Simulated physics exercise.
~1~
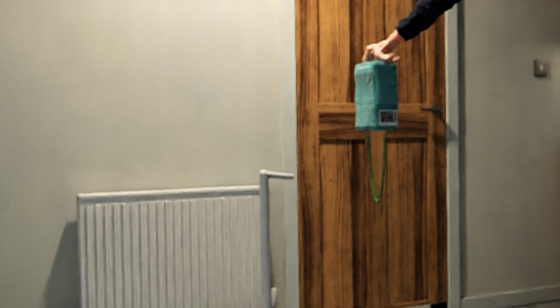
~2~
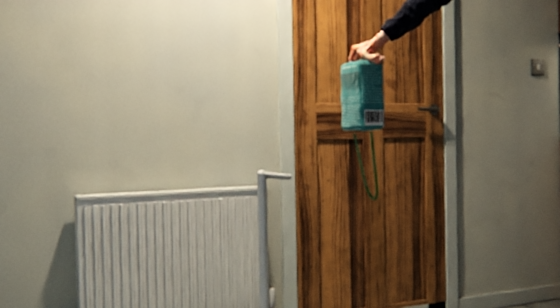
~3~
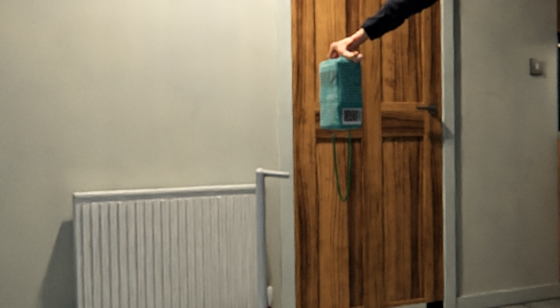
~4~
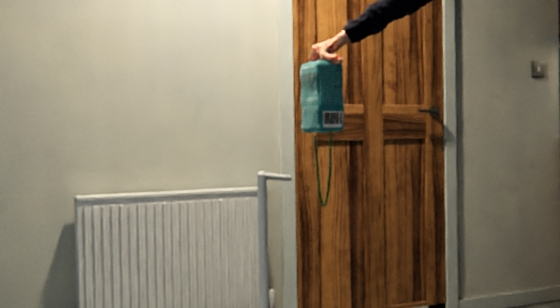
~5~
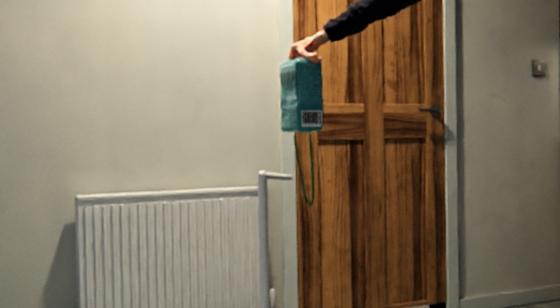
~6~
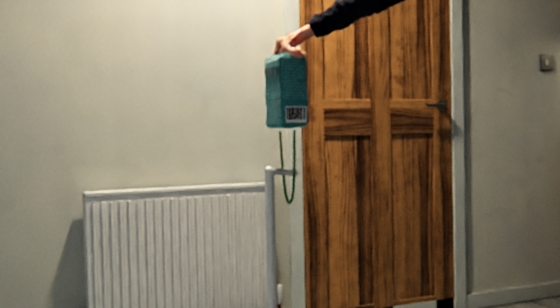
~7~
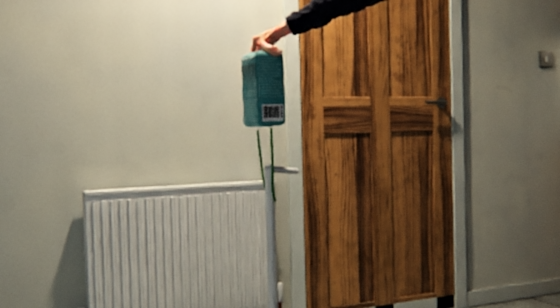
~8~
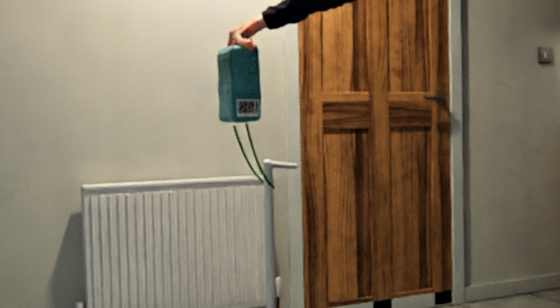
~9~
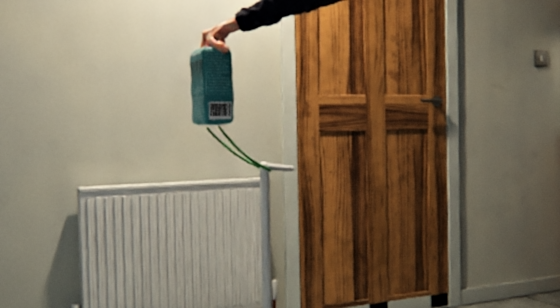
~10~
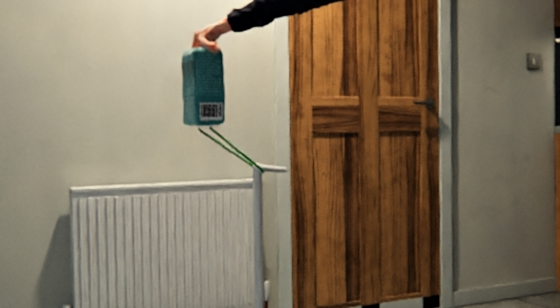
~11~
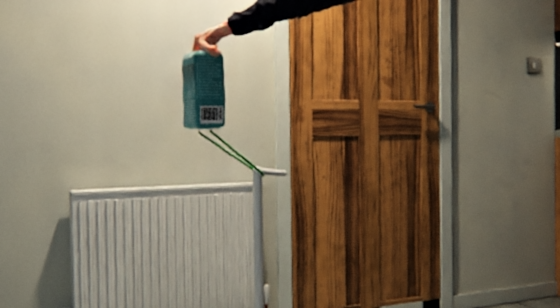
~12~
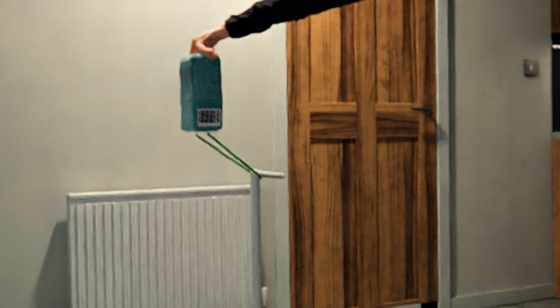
A turquoise sack with a thin green loop trailing beneath it hangs upright from a hand whose dark-sleeved arm reaches in from the upper right. The slightly swaying view faces a pale indoor wall, with a brown wooden door toward the right and a white radiator at lower left, a pale hooked post standing at its right end. The hand carries the sack steadily left across the door and over the post, the loop hanging free. Past the post, the loop catches and slants back, pulling tight. The hand stops, leaving the sack snagged above the radiator.
